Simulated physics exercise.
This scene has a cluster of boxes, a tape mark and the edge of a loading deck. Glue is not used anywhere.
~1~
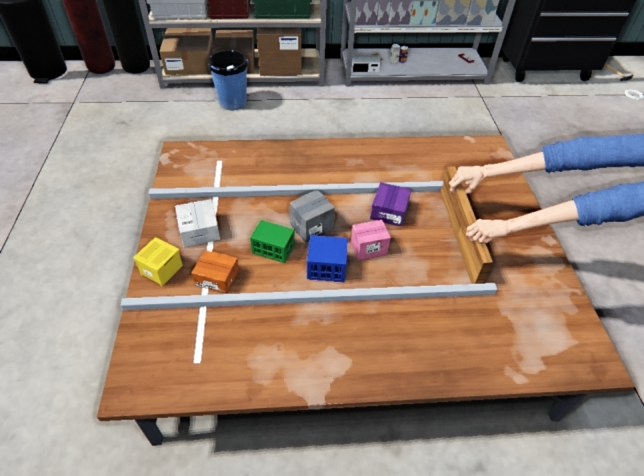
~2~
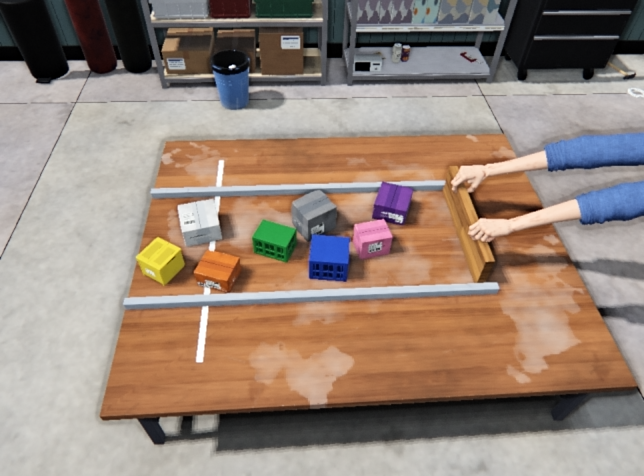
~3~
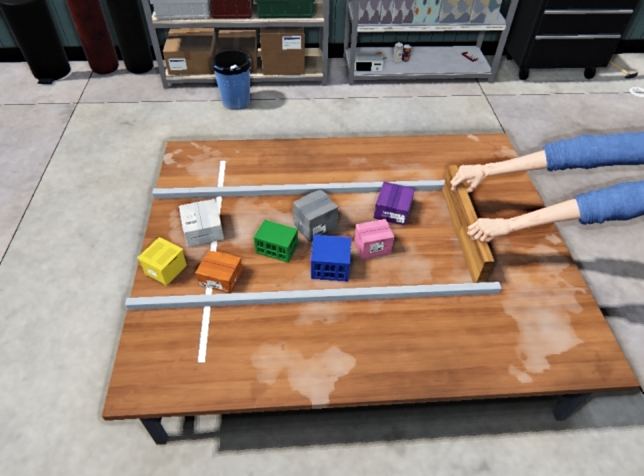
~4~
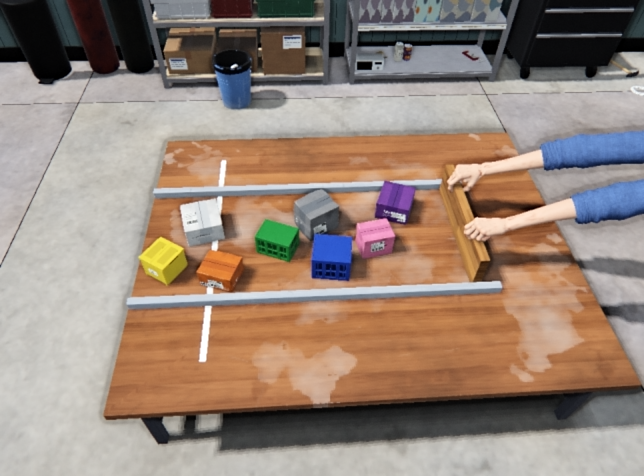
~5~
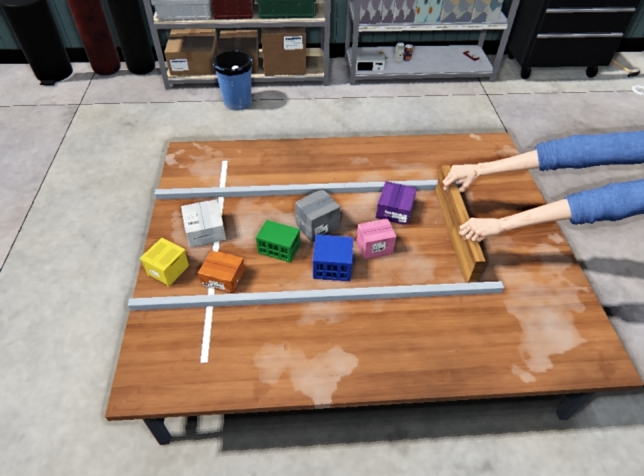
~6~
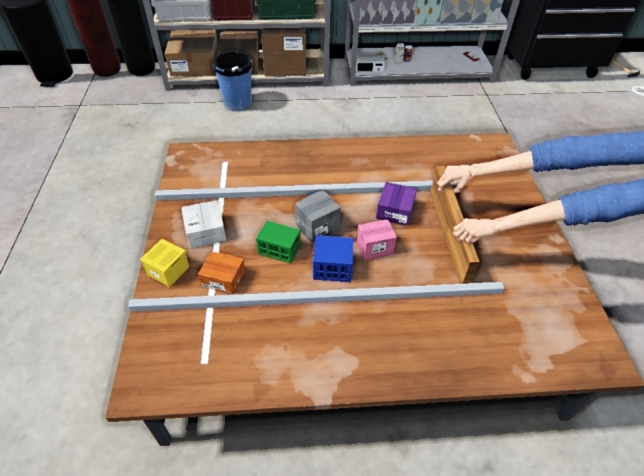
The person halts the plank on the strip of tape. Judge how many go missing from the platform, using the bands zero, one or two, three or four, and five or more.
The edge claims under three, at least one.
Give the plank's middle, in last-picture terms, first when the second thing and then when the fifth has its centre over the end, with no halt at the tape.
At (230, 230) for the second, at (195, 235) for the fifth.
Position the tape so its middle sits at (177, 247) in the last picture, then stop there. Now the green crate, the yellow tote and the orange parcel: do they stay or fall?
Outcome - green crate: It is not there; yellow tote: It is not there; orange parcel: It is not there.
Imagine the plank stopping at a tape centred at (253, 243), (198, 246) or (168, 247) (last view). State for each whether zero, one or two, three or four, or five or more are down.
In the order of the places given: None; one or two; at least five.
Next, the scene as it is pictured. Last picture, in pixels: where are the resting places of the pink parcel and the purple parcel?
Taking them in turn, first comes (199, 243), then (201, 214).
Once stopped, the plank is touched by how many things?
3 in contact.
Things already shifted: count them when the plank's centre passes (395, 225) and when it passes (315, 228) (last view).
First 1, then 5.
Soon after, none off yet; yellow tote at rest near (166, 264); white parcel at rest near (204, 224); orange parcel at rest near (223, 273).
In the end, the number that fall off is one or two; gone, white parcel and yellow tote.
